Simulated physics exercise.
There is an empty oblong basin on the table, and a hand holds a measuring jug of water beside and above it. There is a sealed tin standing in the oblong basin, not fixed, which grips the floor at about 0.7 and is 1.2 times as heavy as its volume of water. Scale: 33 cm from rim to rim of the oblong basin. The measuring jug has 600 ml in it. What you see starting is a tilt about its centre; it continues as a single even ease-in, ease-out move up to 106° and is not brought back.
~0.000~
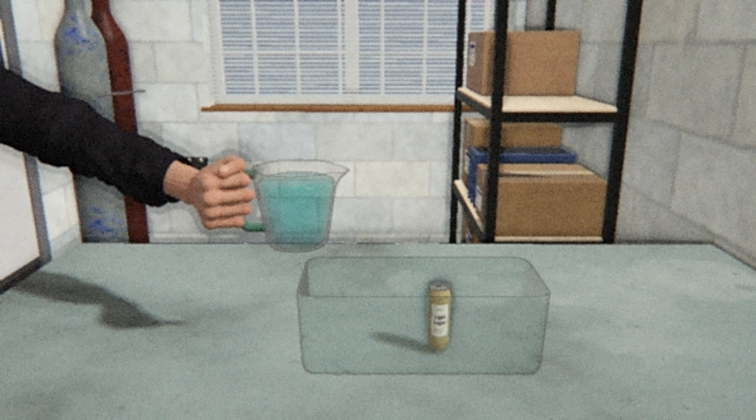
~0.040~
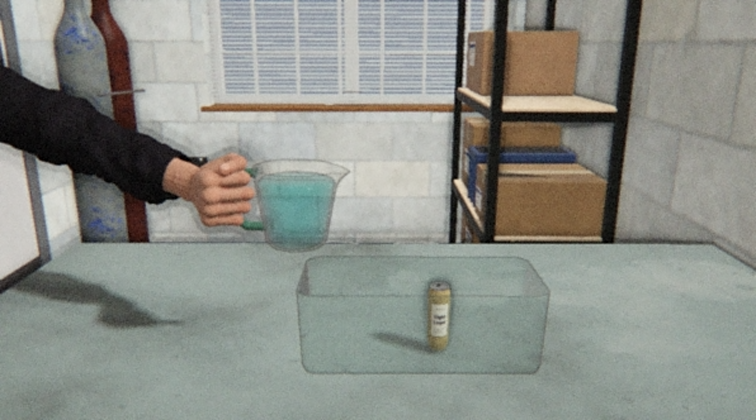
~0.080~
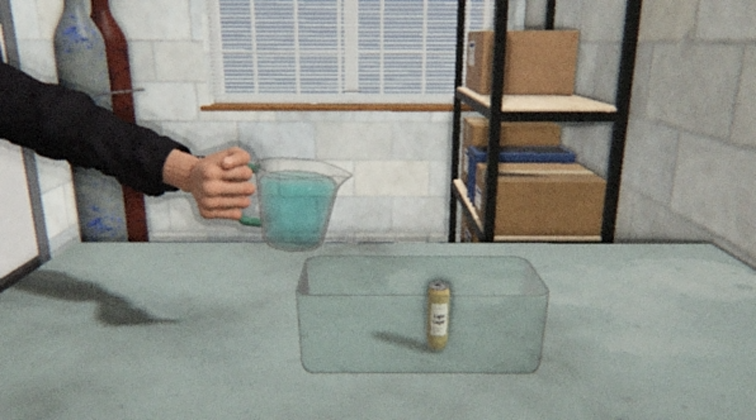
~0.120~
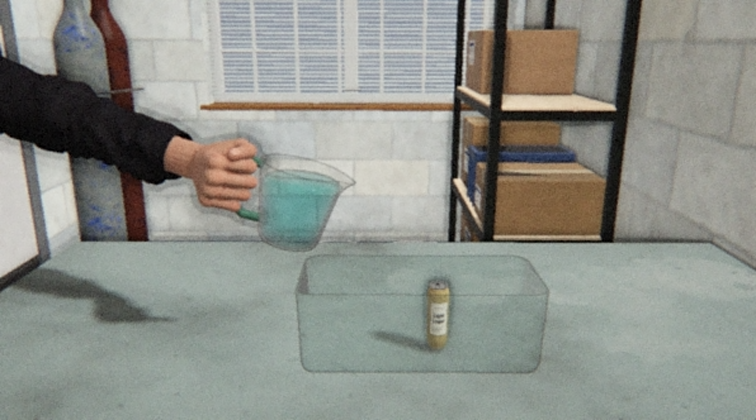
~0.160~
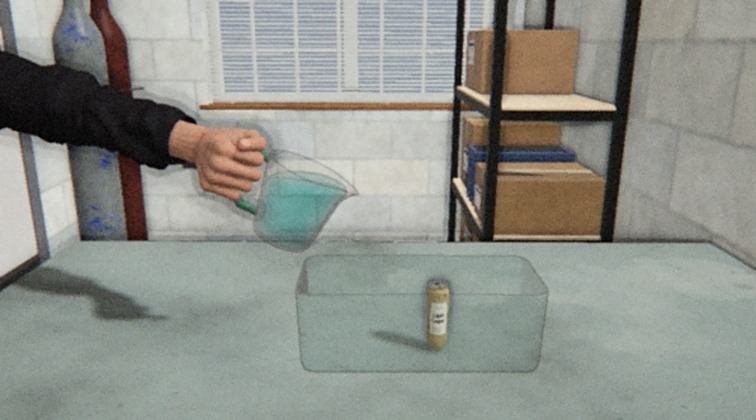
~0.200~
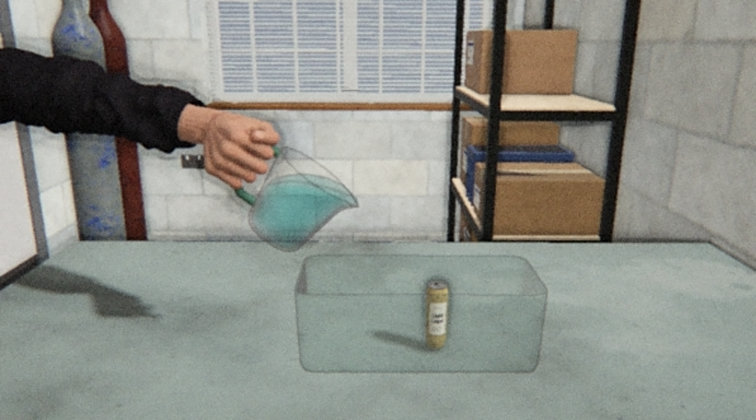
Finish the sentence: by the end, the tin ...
By the end, the tin is still upright.
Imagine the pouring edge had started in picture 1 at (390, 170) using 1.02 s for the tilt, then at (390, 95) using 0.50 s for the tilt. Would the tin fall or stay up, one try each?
Run one: It tumbles. Run two: It tumbles.
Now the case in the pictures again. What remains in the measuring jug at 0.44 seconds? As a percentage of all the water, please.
36 %.
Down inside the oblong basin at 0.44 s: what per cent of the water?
About 44%.
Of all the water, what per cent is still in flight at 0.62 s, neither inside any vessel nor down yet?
Roughly 5 %.
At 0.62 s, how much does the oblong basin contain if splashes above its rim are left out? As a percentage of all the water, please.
Near 90 in a hundred.
After 0.44 s the tilt is 102° and 37 per cent is still to pour; the tin stands where it began.
After 0.62 s the tilt is 106° and 5 per cent is still to pour; the tin stands where it began.
After 0.80 s the tilt is 106° and 0 per cent is still to pour; the tin stands where it began.
After 1.00 s the tilt is 106° and 0 per cent is still to pour; the tin stands where it began.
In the end the tin stands where it began.
